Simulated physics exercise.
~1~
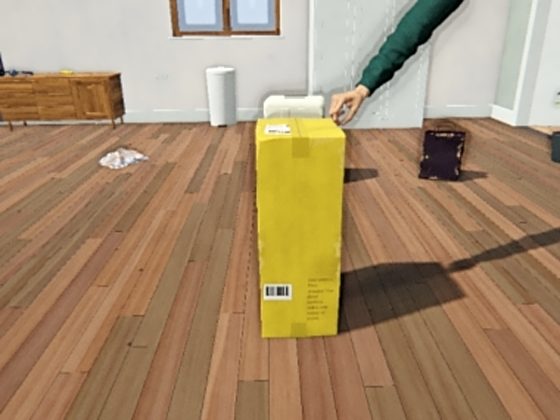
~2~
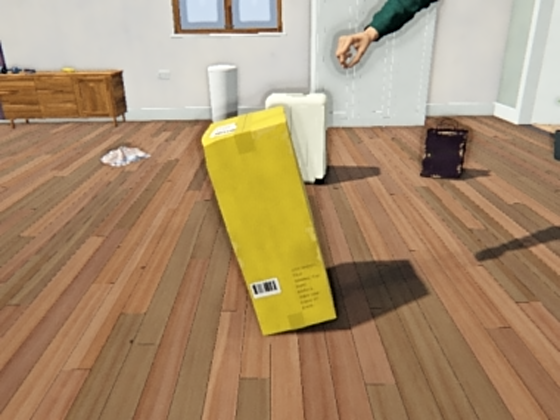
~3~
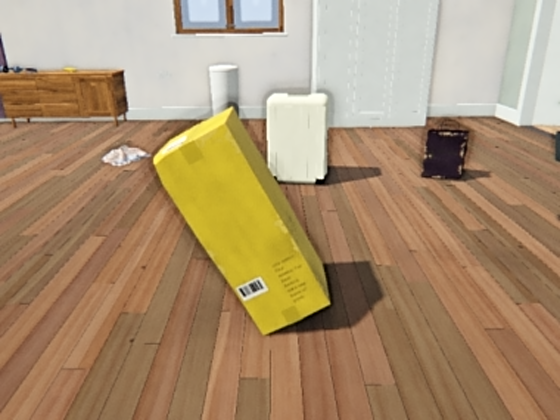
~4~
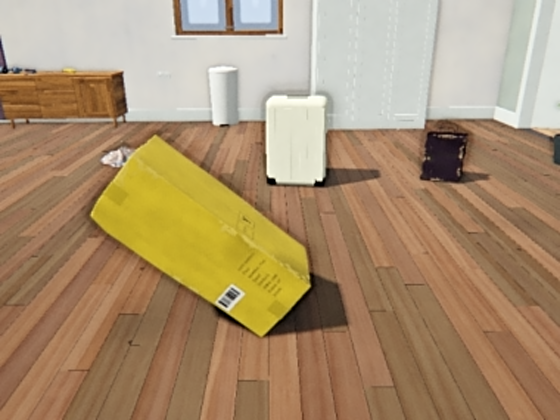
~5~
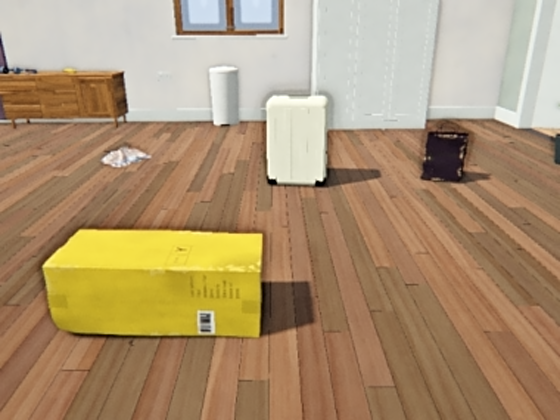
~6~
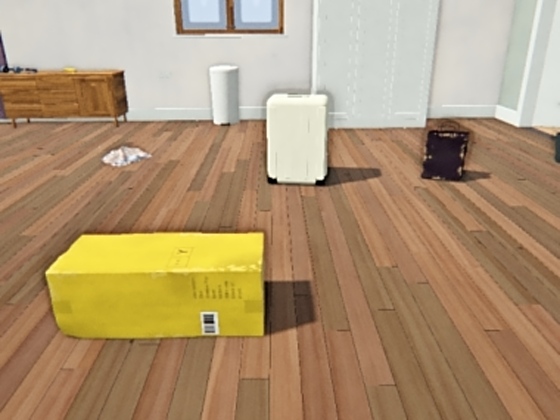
The footage shows a hand at the top of a tall yellow parcel standing on a wooden floor, then drawing back as the parcel leans to the left. The parcel tips further and further until it lands on its side, where it stays still.
